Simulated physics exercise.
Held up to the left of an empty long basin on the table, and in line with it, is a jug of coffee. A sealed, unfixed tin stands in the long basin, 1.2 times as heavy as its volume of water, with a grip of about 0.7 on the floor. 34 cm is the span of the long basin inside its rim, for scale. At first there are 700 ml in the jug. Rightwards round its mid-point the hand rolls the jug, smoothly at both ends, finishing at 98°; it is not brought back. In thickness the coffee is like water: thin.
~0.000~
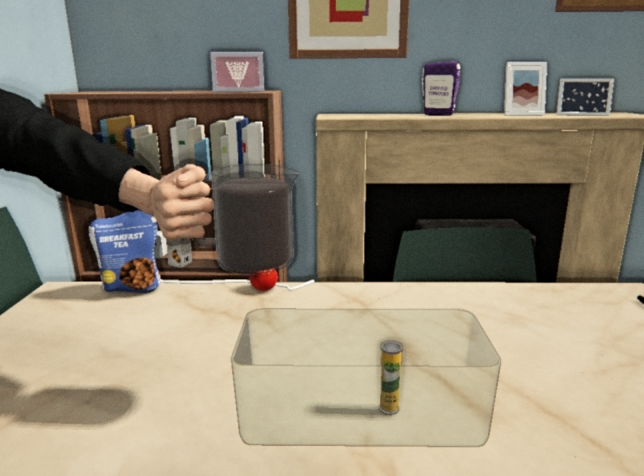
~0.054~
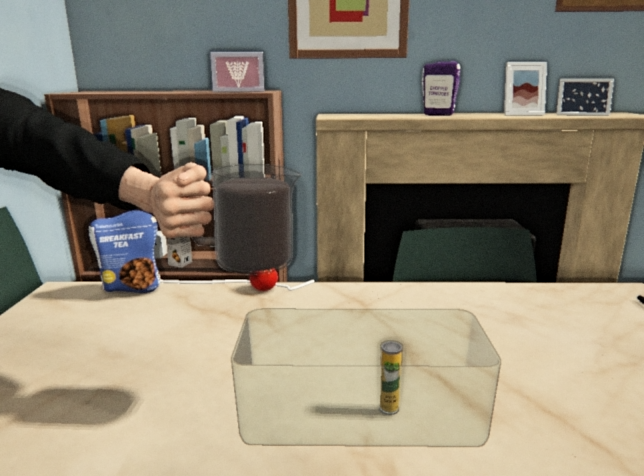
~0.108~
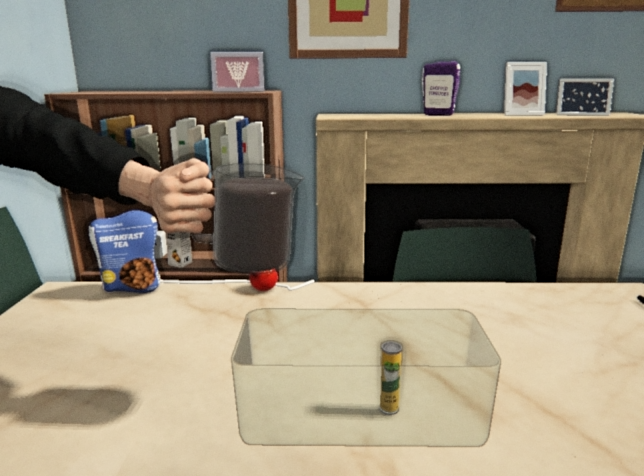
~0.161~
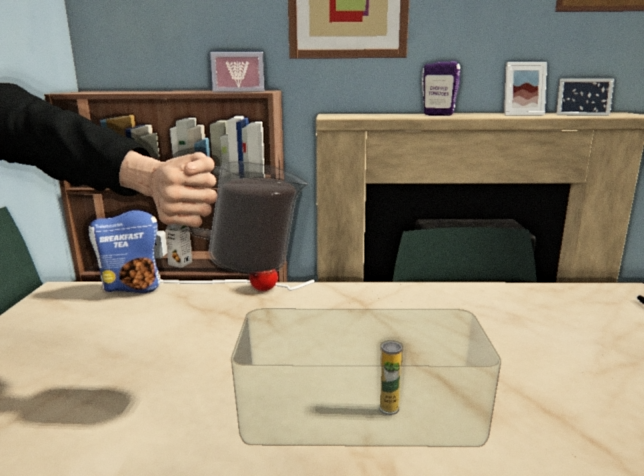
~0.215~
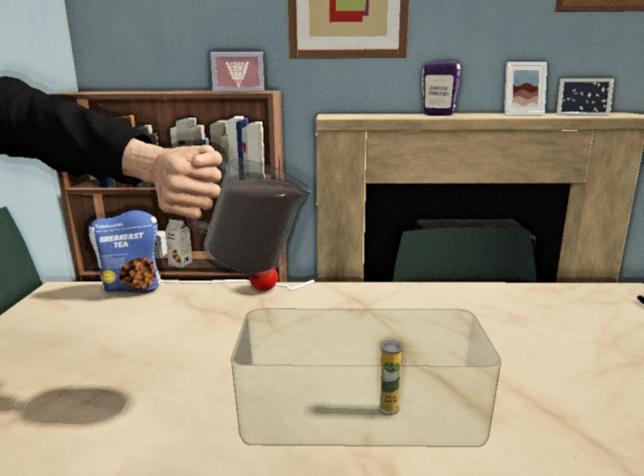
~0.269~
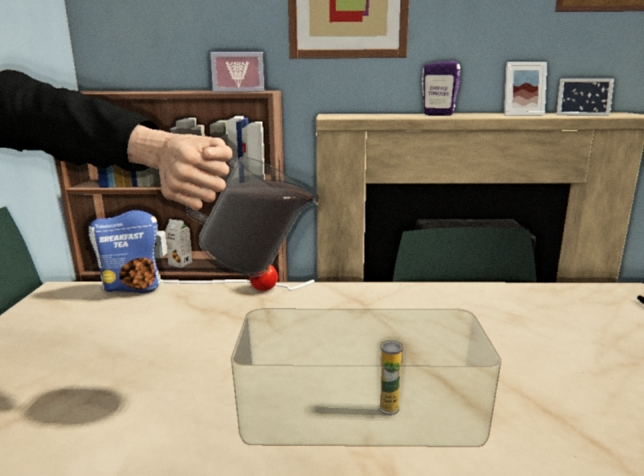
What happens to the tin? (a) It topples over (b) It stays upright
(a) It topples over.
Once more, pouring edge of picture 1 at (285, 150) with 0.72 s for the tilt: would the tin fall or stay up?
Then it stays on its base.
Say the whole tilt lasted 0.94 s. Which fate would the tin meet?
Outcome - the tin ends up overturned.
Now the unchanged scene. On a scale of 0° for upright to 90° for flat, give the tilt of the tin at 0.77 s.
Near 15° from upright.
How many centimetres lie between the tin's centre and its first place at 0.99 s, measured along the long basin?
8 cm, roughly.
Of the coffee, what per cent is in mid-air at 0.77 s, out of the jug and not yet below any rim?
Roughly 24 per cent.
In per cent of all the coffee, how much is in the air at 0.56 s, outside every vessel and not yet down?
22 %.
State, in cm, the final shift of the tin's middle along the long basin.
The middle of the tin ends some 7.5 cm along the basin.
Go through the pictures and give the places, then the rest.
The first picture shows tilt 0°; pouring edge (300, 172); surface from (217, 184) to (290, 184); the long basin's rim runs from (240, 335) to (486, 336); the tin's top is at (392, 350).
The second picture shows tilt 1°; pouring edge (301, 173); surface from (218, 184) to (290, 185).
The third picture shows tilt 5°; pouring edge (304, 177); surface from (219, 183) to (293, 186).
The fourth picture shows tilt 11°; pouring edge (308, 183); surface from (223, 184) to (297, 187).
The fifth picture shows tilt 20°; pouring edge (313, 191); surface from (221, 197) to (303, 190).
The sixth picture shows tilt 29°; pouring edge (316, 201); surface from (217, 204) to (313, 193).
Then, 0.56 s in, the tilt is 85° and 70 per cent is still to pour; the tin stands where it began.
Then, 0.77 s in, the tilt is 98° and 28 per cent is still to pour; the tin leans 15°.
Then, 0.99 s in, the tilt is 98° and 10 per cent is still to pour; the tin lies on its side.
Then, 1.23 s in, the tilt is 98° and 3 per cent is still to pour; the tin lies on its side.
Finally, the tin lies on its side.
